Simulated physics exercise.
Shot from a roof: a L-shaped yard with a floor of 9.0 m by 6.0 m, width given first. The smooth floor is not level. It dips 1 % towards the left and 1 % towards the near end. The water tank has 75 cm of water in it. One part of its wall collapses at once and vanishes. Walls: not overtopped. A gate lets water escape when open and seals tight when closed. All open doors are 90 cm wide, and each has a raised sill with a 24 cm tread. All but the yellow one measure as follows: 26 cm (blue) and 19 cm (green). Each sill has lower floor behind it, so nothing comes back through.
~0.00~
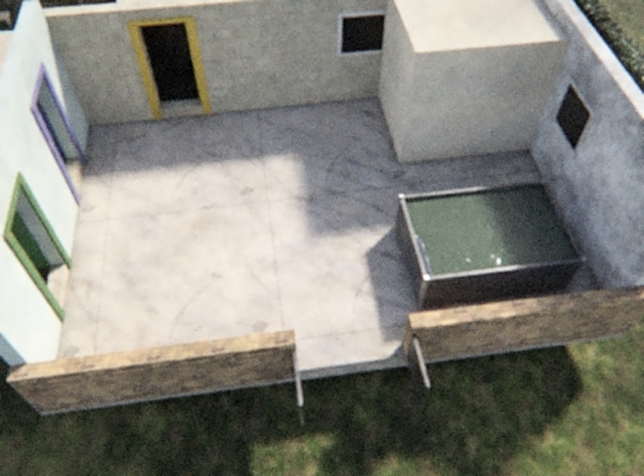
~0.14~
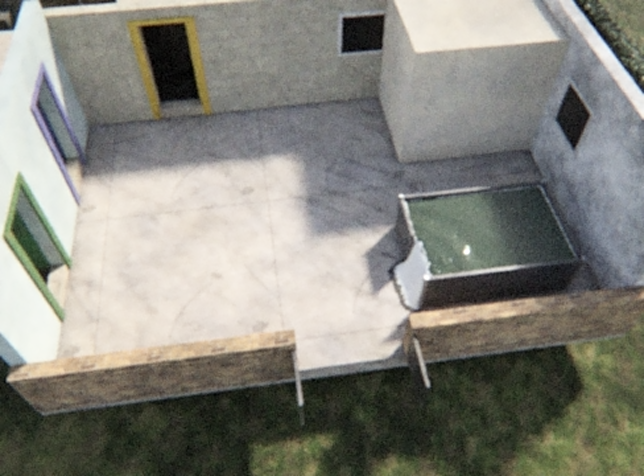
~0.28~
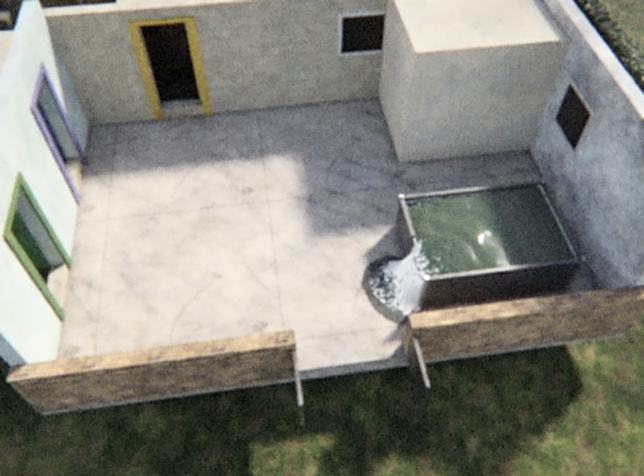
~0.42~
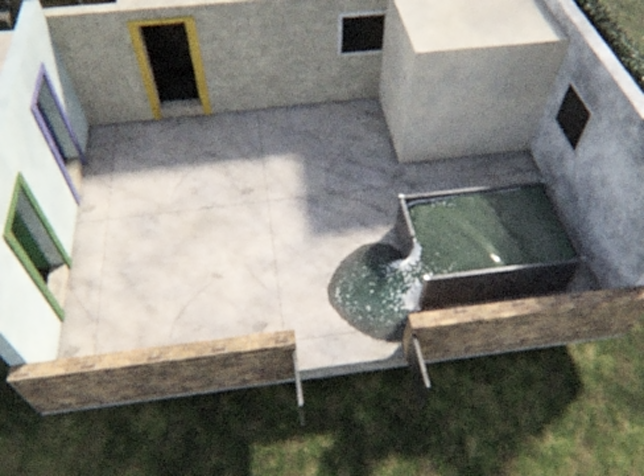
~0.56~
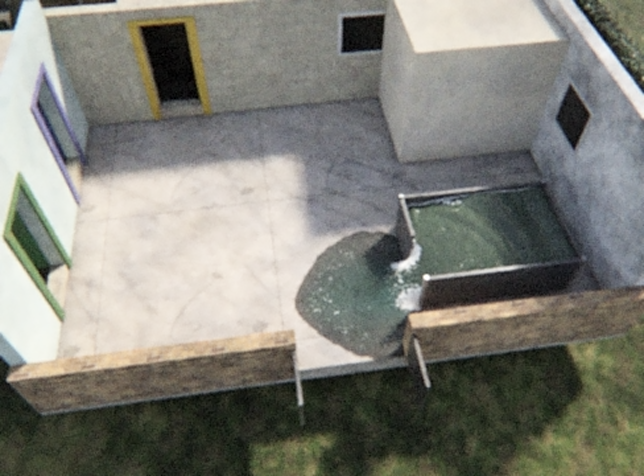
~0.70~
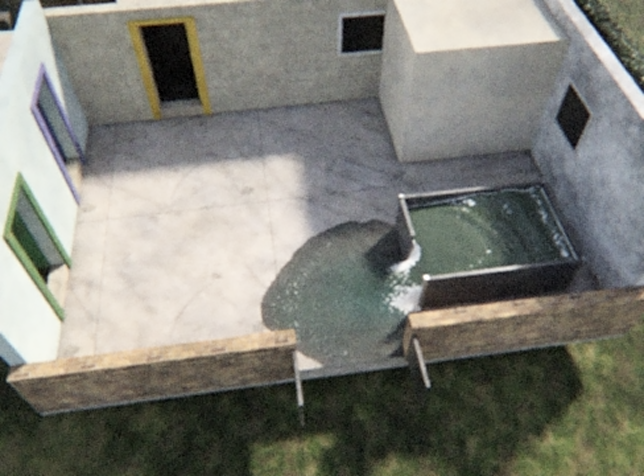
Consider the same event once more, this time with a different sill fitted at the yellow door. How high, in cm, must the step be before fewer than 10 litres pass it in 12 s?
About 7 cm.
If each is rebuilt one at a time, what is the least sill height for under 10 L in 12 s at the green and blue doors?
Roughly 16 cm at green and 9.0 cm at blue.
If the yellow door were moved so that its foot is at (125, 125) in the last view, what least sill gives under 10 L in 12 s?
You'd want it roughly 12.0 cm high.
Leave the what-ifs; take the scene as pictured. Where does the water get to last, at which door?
Final door: Yellow.
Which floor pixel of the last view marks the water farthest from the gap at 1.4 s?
The farthest wet point sits near (127, 348) in the last view.
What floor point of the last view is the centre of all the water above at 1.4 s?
Centre of the water: Approx. (439, 266) px.
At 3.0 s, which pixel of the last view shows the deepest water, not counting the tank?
Near (65, 387).
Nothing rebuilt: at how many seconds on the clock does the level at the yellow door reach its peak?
Peak: Close to 6.5 s.
After 1.4 s water covers 25 % of the floor, deepest (42 cm) near (409, 292); it has not reached the yellow door.
After 3.0 s water covers 50 % of the floor, deepest (34 cm) near (65, 387); it has not reached the yellow door.
After 12.0 s water covers 85 % of the floor, deepest (12 cm) near (74, 240); 5 cm at the yellow door, 0 litres in over its 23 cm sill.
At the yellow door as built, the water arrived by 5.5 s and peaked near 11 cm at 6.4 s.
With a sill of 6 cm, 18 litres would have come in within the 12 s; with 8.5 cm, 3 litres. So under 10 litres takes about 7 cm.
